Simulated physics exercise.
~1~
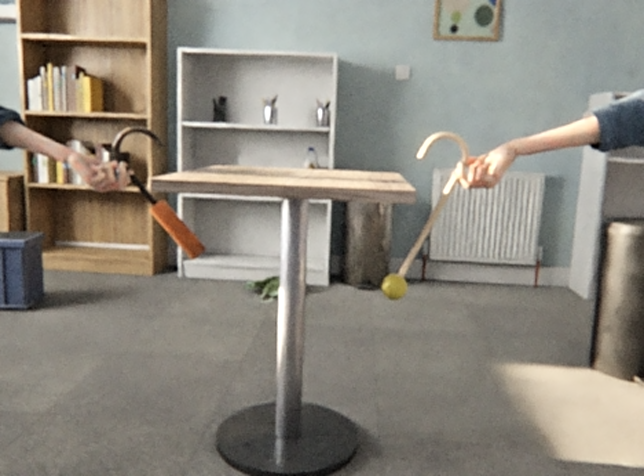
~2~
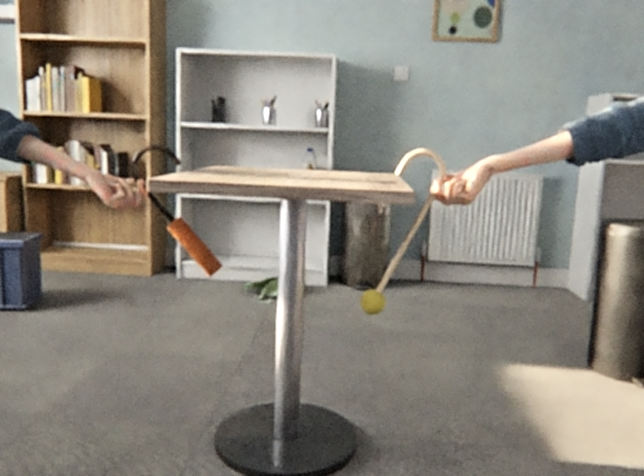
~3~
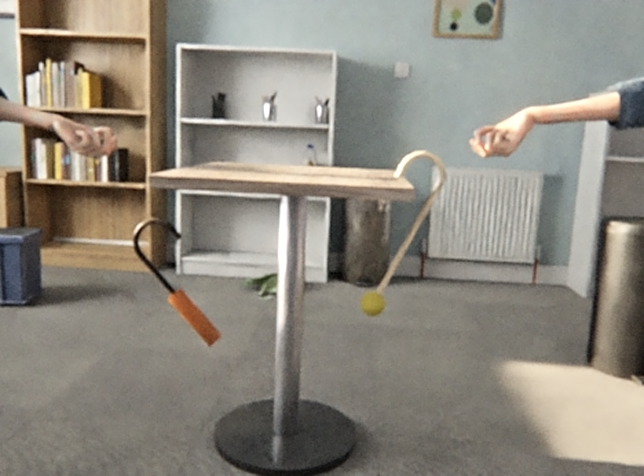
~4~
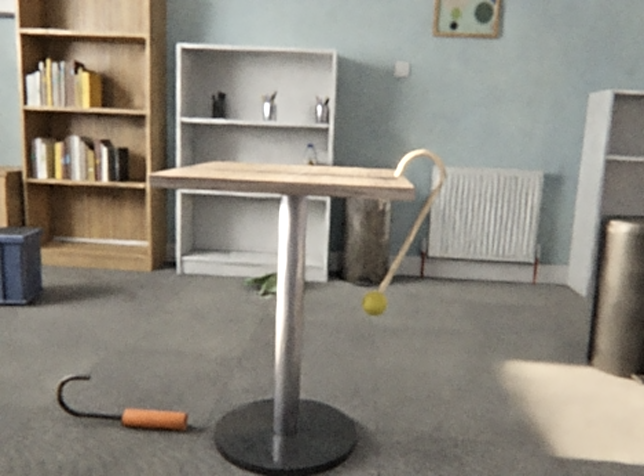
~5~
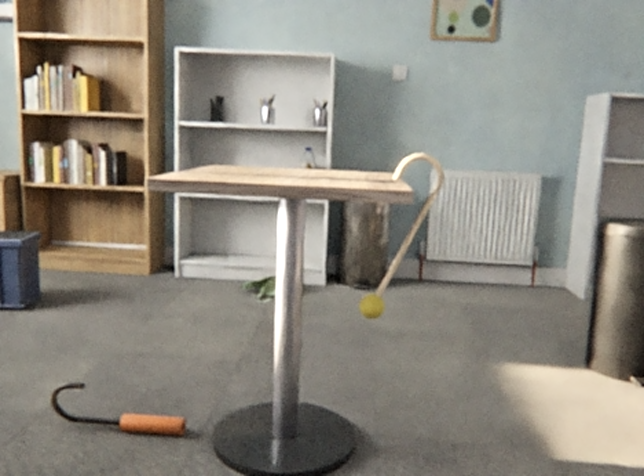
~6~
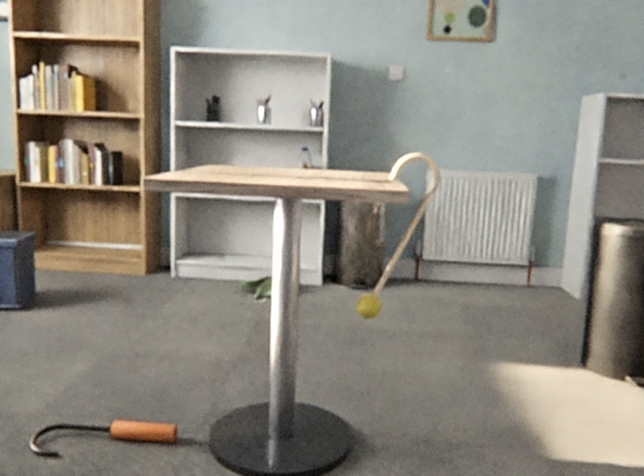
Two hands release hooked objects at a table; the orange one falls, the yellow-tipped one hangs.
